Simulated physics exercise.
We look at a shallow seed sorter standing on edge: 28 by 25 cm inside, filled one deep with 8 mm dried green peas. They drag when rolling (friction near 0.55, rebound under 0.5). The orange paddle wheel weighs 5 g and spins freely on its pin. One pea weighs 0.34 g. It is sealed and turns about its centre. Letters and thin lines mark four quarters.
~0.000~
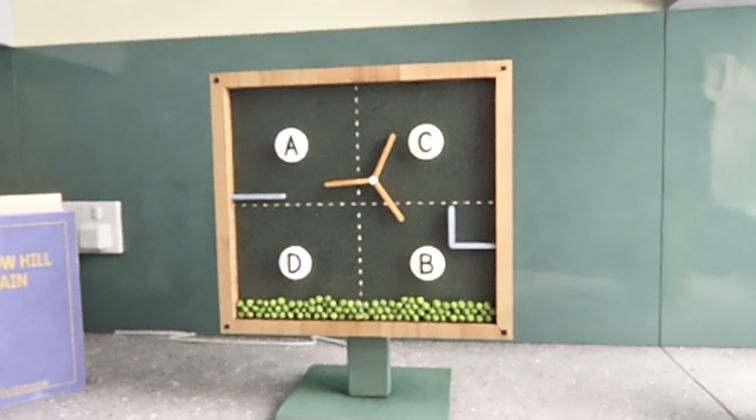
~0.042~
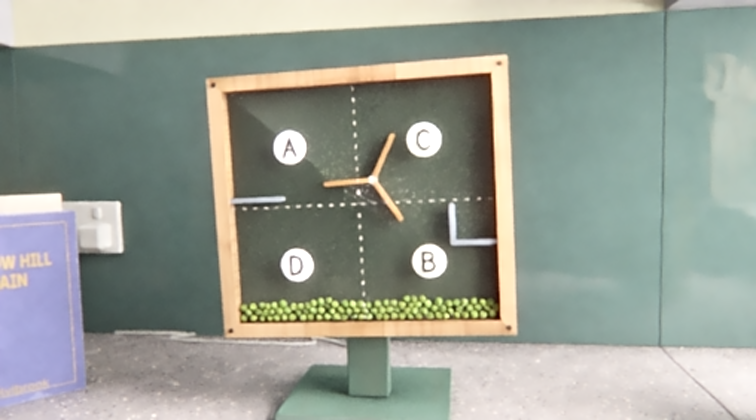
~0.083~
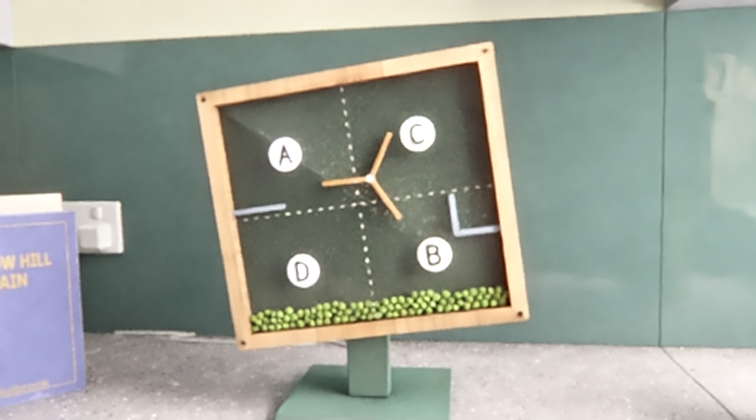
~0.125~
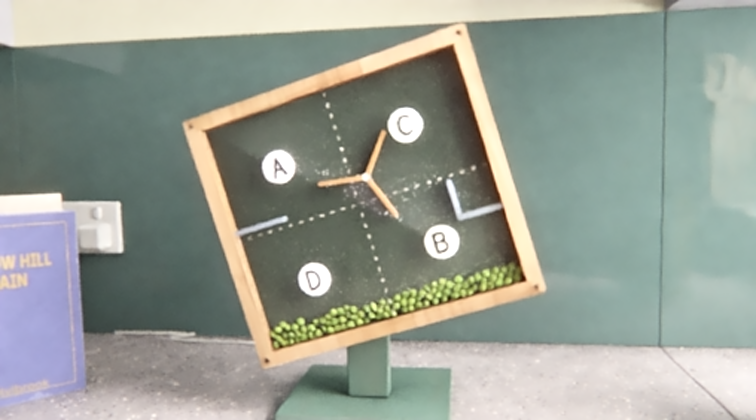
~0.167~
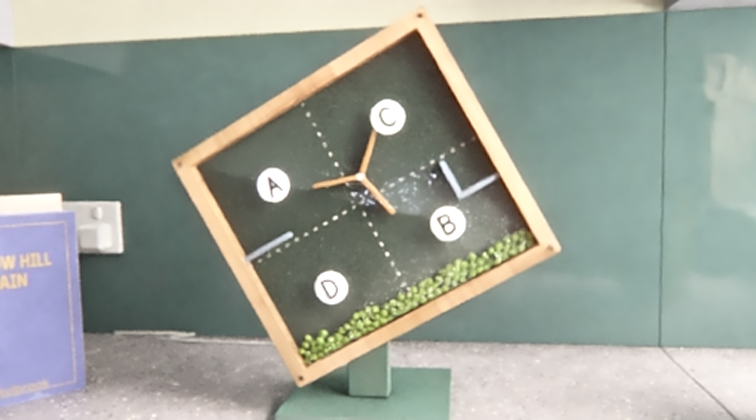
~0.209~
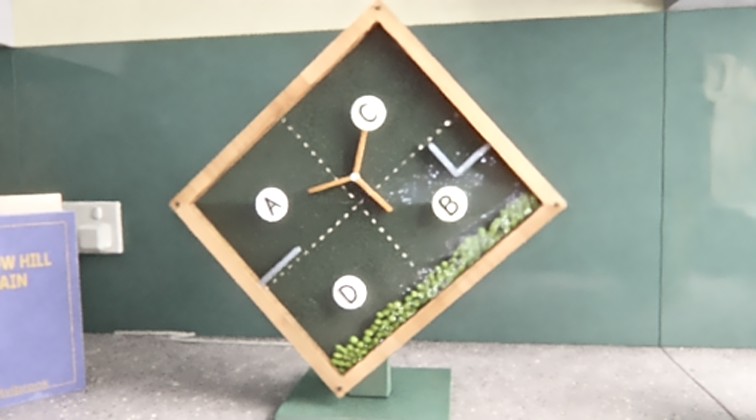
We see a square wooden-framed panel of small green balls, with lettered quarters and an orange three-armed piece, start level and turn steadily anticlockwise while the balls stay heaped along the same side, now sloping up to the right.
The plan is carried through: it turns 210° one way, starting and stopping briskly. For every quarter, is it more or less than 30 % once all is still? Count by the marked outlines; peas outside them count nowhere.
A less, B less, C more, D less than 30 %.
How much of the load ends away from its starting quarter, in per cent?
Some 100 per cent.
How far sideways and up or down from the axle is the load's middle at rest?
About 1 cm left and 13 cm below.
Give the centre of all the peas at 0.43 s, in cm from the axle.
About 11 cm right and 1 cm below.
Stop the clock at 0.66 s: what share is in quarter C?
Roughly 5 per cent.
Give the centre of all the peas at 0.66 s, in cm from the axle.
Some 10 cm right and 1 cm below.
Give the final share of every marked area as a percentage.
Quarter A: 15; quarter B: 0; quarter C: 85; quarter D: 0.
After 0.43 s, it stands 107° anticlockwise; the peas' middle is 11 cm right of and 1 cm below the centre; B 25 %, D 75 %.
After 0.66 s, it stands 175° anticlockwise; the peas' middle is 10 cm right of and 1 cm below the centre; A 35 %, C 5 %, D 60 %.
After 0.85 s, it has come round 210° anticlockwise; the peas' middle is 7 cm right of and 1 cm above the centre; A 30 %, C 15 %, D 55 %.
All still by 2.6 s, it has come round 210° anticlockwise; A 15 %, B 0 %, C 85 %, D 0 %.
